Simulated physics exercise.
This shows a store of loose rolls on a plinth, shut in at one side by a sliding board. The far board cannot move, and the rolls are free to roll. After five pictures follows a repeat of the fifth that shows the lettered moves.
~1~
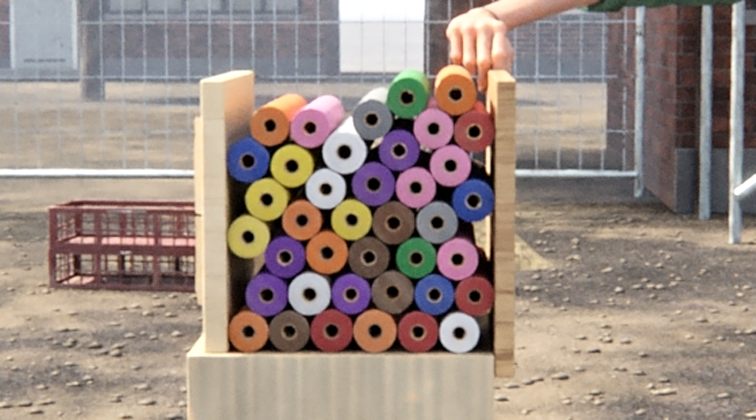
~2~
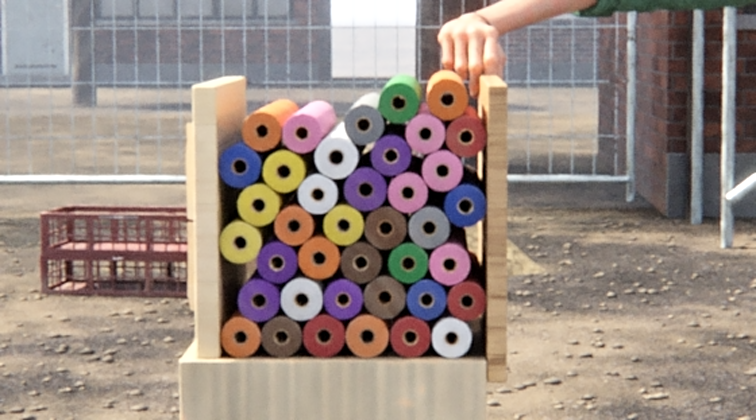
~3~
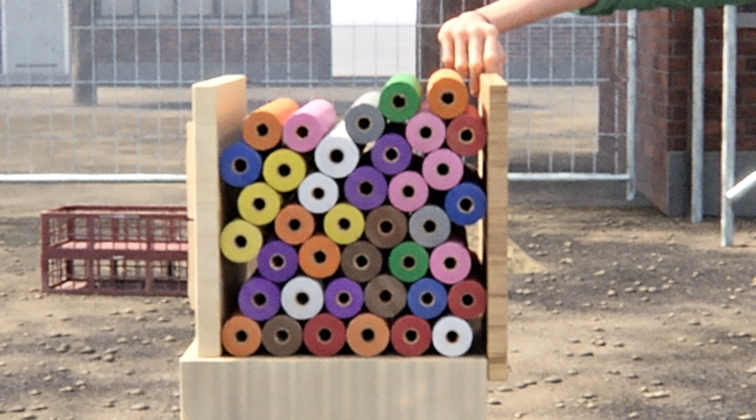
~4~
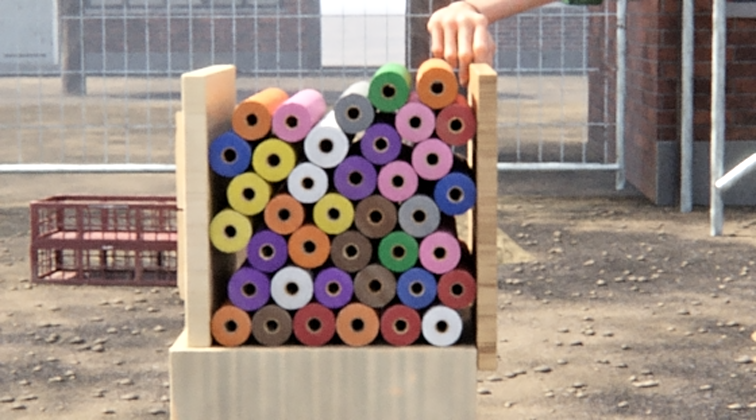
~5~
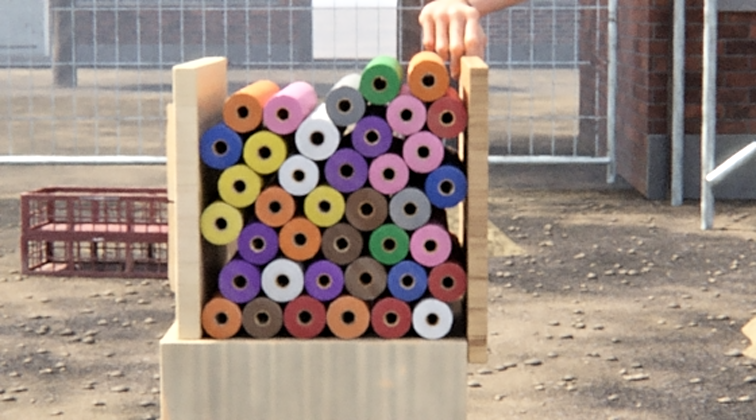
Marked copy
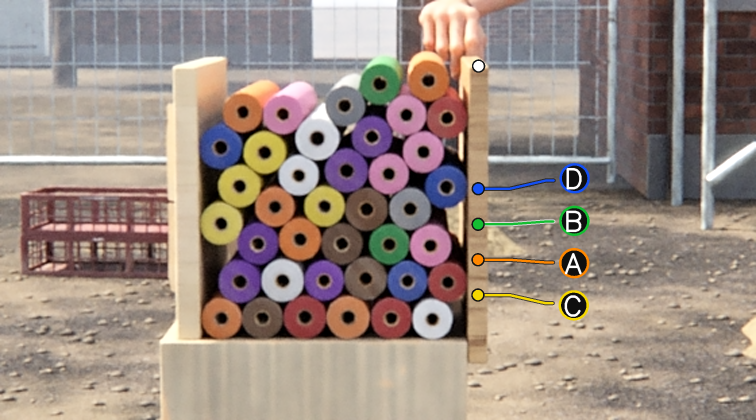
Stacked coloured rolls between wooden boards shifting slightly left in view together, a hand resting at the right board's top.
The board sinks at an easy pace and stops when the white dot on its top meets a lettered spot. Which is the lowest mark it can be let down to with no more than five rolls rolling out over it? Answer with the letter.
No lower than B.
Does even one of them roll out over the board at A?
Yes.
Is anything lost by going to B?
Yes, at B.
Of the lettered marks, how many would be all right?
The number is two.
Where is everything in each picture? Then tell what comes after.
The first frame shows a red roll (474, 132); a pink roll (310, 127); side board (500, 210).
The second frame shows side board (492, 215); an orange roll (240, 337).
The third frame shows a white roll (453, 336); a purple roll (260, 299).
The fourth frame shows an orange roll (309, 247); a yellow roll (333, 214).
The fifth frame shows a purple roll (347, 170); a red roll (447, 118); a pink roll (283, 114).
On the marked copy, A at (478, 260); B at (478, 224); C at (478, 295); D at (478, 189); the white dot at (479, 66).
Taking B. A third of the way, top of the board (469, 137).
Two thirds of the way, top of the board (468, 219).
When it is over, top of the board (468, 223), three out over the board.
As for the rest, A six out over the board; C six out over the board; D two out over the board.
